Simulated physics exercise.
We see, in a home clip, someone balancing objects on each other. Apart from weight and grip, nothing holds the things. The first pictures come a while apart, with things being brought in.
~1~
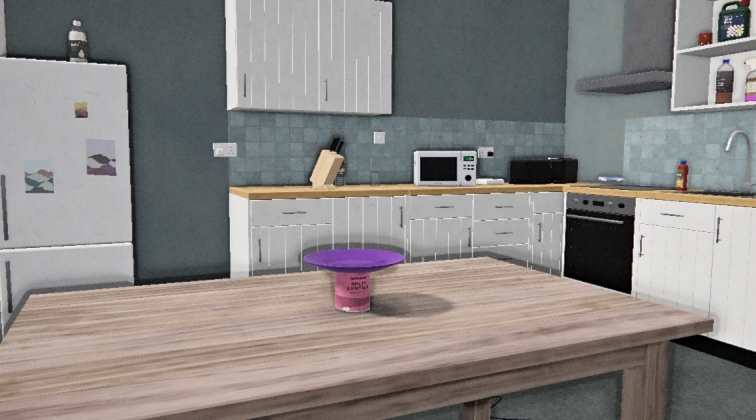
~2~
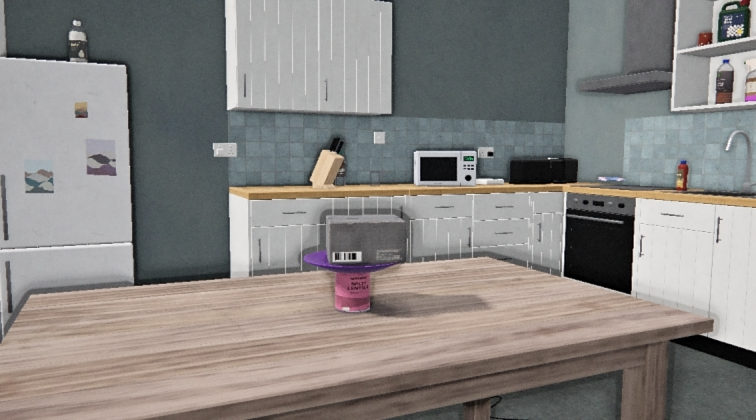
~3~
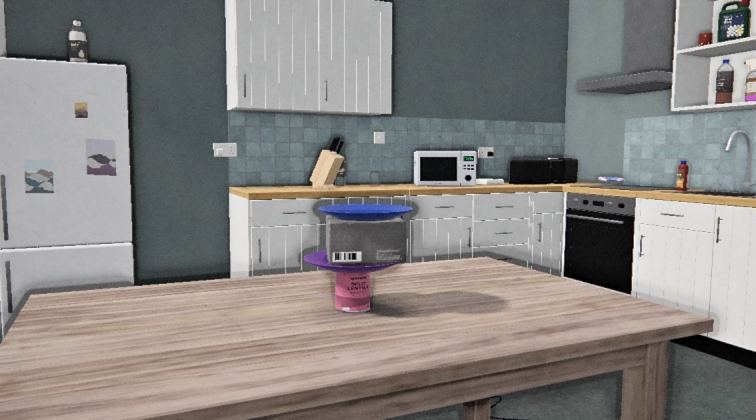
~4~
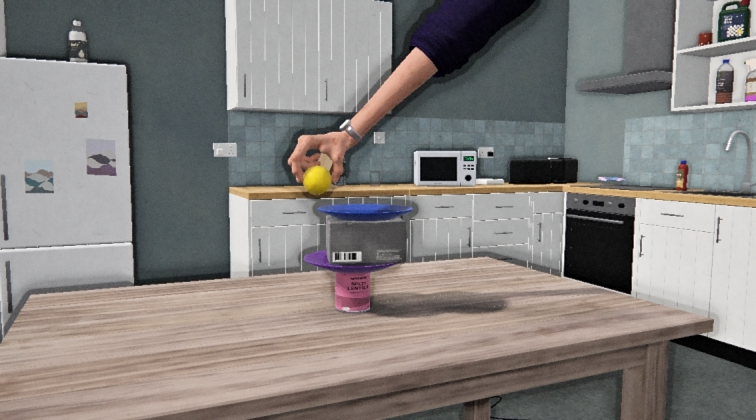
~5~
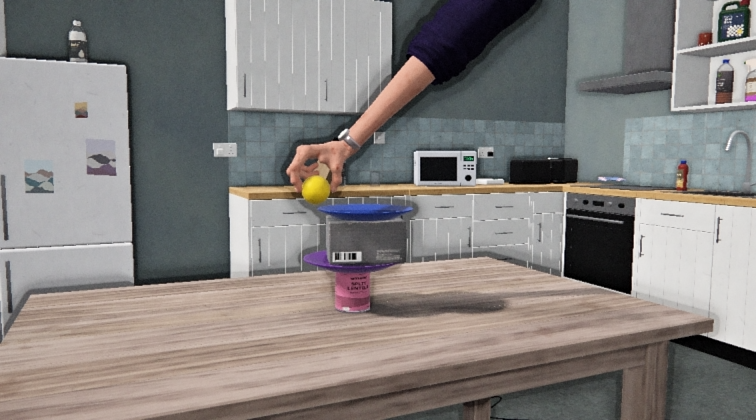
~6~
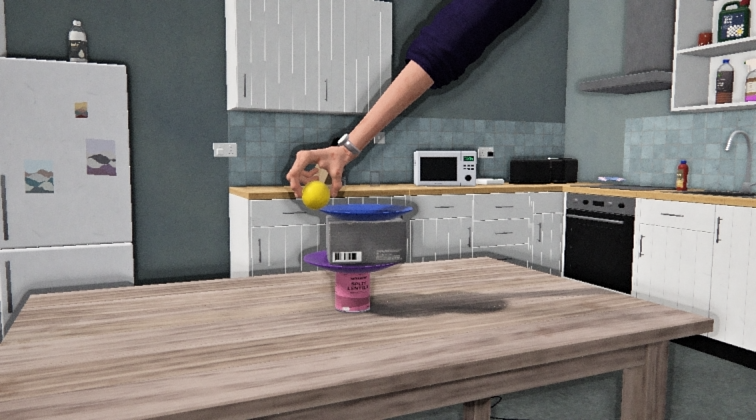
In this clip, a purple plate sits on a pink tub on a wooden table, a gray box and then a blue plate appear stacked above it, and a hand lowers a yellow lemon slightly to the blue plate's left edge.
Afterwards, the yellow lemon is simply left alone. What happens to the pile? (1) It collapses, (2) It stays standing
It collapses.
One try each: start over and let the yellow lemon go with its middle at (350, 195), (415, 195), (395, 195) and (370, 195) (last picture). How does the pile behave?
The pile does not fall on try one, goes down on try two, does not fall on try three and does not fall on try four.
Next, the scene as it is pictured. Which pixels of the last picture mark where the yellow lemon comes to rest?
The object ends up somewhere around (285, 306).
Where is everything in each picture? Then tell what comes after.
The last thing is not in view yet, in the first frame.
The last thing is not in view yet, in the second frame.
The last thing is not in view yet; blue plate (366, 213), in the third frame.
Still above its spot; yellow lemon (317, 180), in the fourth frame.
Still above its spot; yellow lemon (316, 190); blue plate (366, 213), in the fifth frame.
Set down, still held; yellow lemon (316, 195), in the sixth frame.
Then, 0.30 s past the last view, yellow lemon now fallen.
Then, 0.40 s past the last view, things are still on the move.
Then, 0.50 s past the last view, as before.
Finally, fallen, yellow lemon; the other 4 still in place. Final places as the last picture's camera would see them, yellow lemon near (286, 307). The pile loses its balance.
